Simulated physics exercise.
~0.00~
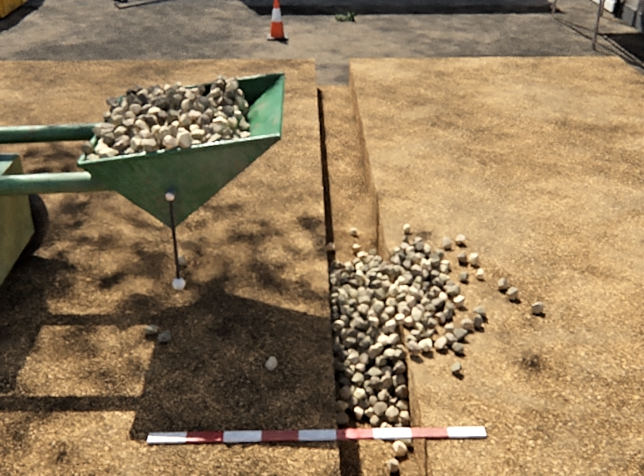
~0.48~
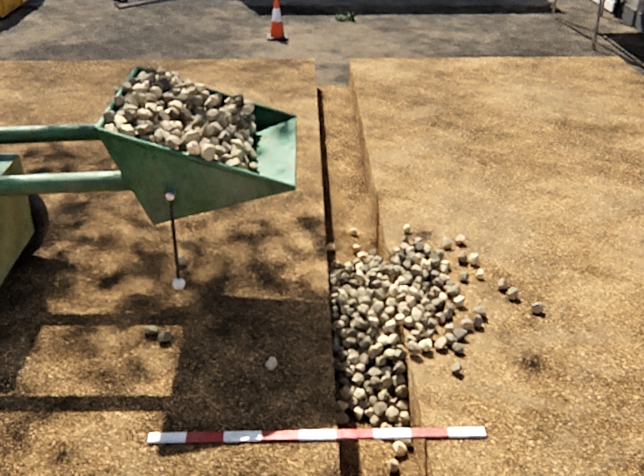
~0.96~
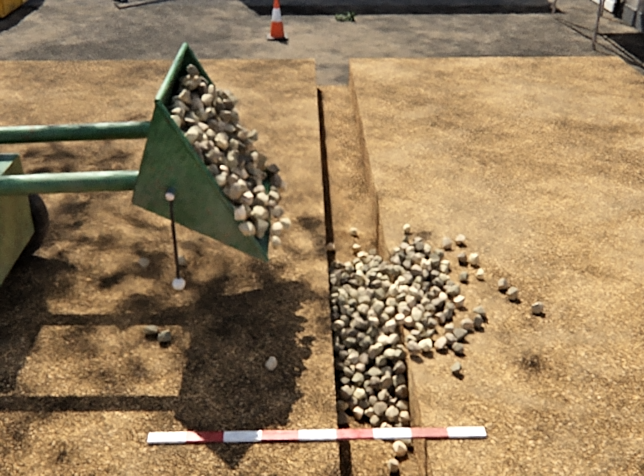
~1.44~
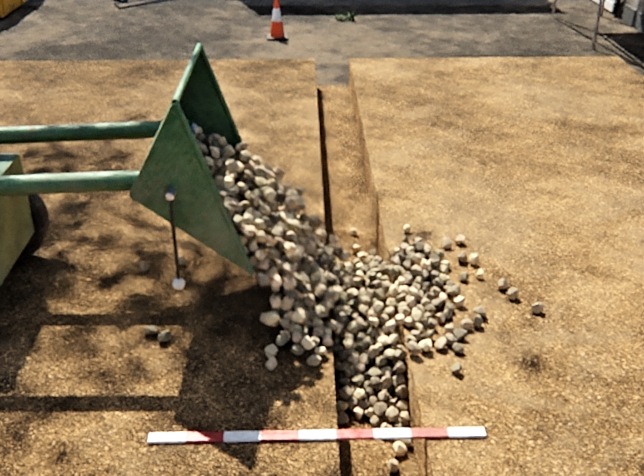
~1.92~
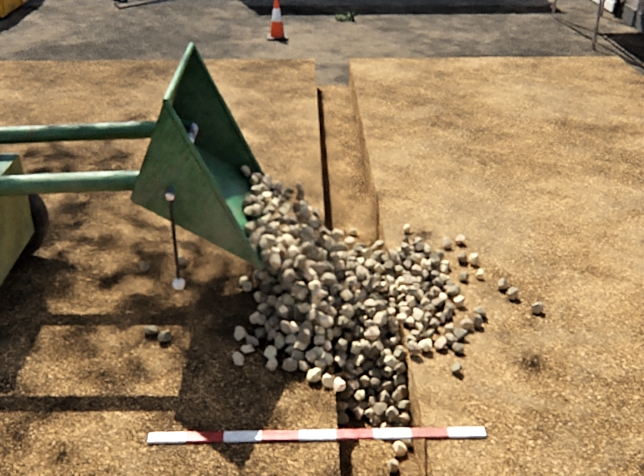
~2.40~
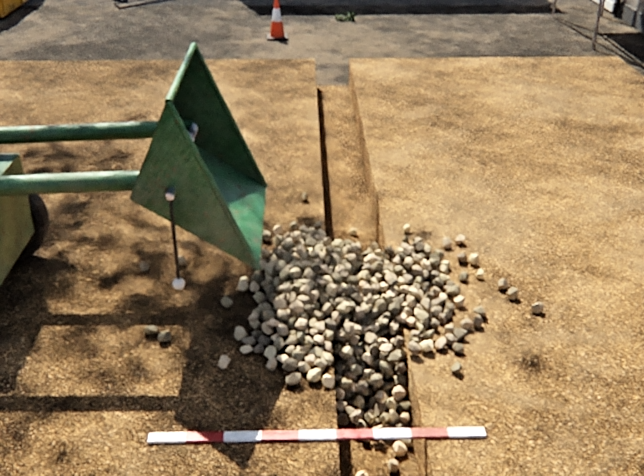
A green loader bucket heaped with rounded grey and tan stones hangs from two green arms at the left, seen from above over sunlit brown ground. A narrow trench crosses the middle, partly filled with stones that also lie scattered to its right, with a red and white staff in front and an orange cone behind. The bucket tips forward to the right until its load slides to the lip. The stones pour down in a stream, landing left of the trench and in it. The bucket ends steeply tilted and empty above a broad heap spread across the trench.
